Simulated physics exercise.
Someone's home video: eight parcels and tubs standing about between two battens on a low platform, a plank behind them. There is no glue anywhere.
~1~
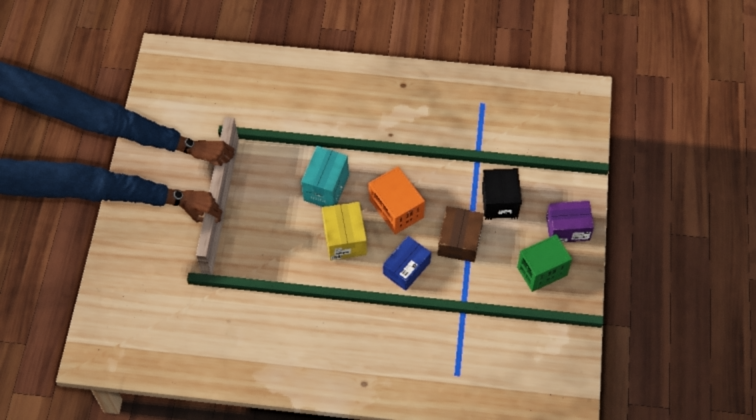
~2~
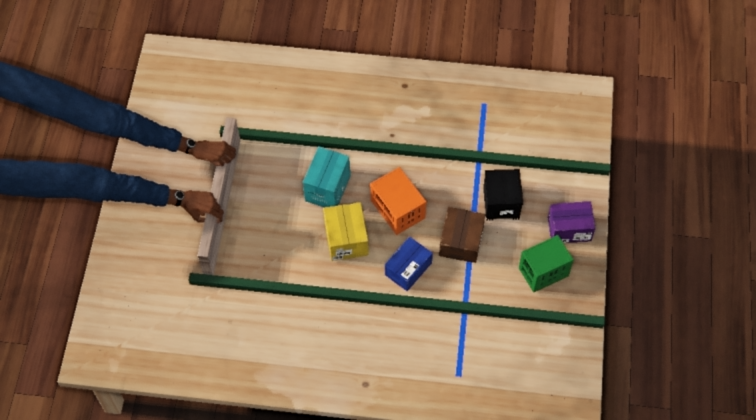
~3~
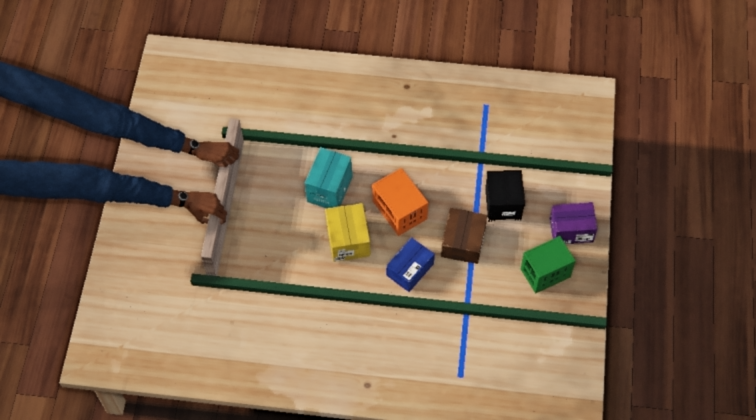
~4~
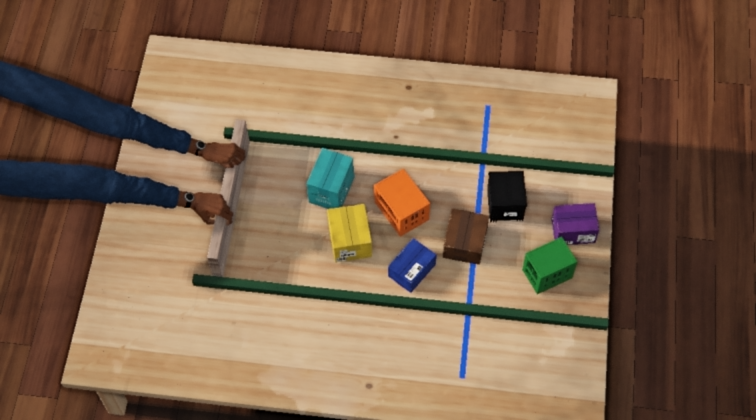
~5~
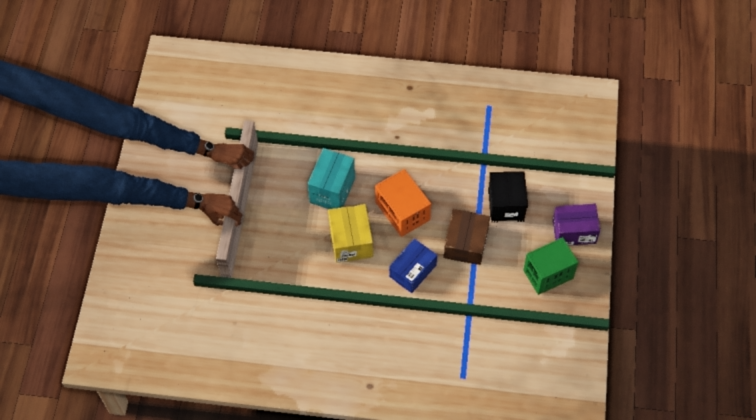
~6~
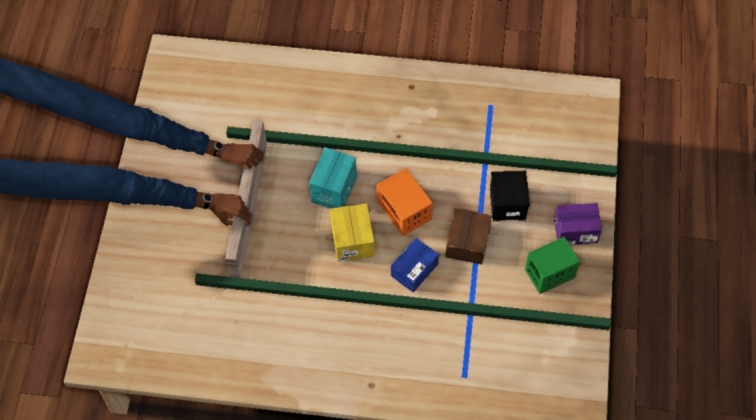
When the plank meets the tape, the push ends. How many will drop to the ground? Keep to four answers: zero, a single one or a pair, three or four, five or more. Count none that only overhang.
It will most likely not knock any off.
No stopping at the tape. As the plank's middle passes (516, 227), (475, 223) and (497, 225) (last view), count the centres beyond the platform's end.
The counts are 1, 0 and 1, in that order.
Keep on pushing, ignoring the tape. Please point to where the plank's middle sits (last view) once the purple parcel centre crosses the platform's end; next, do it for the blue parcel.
About (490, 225), and about (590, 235) for the other.
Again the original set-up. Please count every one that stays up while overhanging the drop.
It totals 1.
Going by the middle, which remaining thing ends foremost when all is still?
That would be the purple parcel.
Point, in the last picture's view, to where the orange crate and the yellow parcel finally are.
You'll find the orange crate at roughly (536, 217) and the yellow parcel at roughly (497, 249).
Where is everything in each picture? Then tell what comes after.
The first frame shows purple parcel (570, 222); green crate (544, 263); black tote (501, 194); plank (219, 196); tape (471, 232).
The second frame shows green crate (546, 264); plank (220, 196).
The third frame shows black tote (505, 196); orange crate (400, 202).
The fourth frame shows purple parcel (575, 224); blue parcel (412, 266).
The fifth frame shows green crate (550, 266); turquoise box (332, 181).
The sixth frame shows purple parcel (578, 224); green crate (552, 266); black tote (509, 196); plank (247, 199); tape (479, 234).
A little later, none off yet; purple parcel at rest near (578, 224); green crate at rest near (552, 266); black tote at rest near (509, 196).
Next, none off yet; purple parcel at rest near (578, 224); green crate moving near (556, 268); black tote shifted a little near (526, 197).
When it is over, the number that fall off is zero.
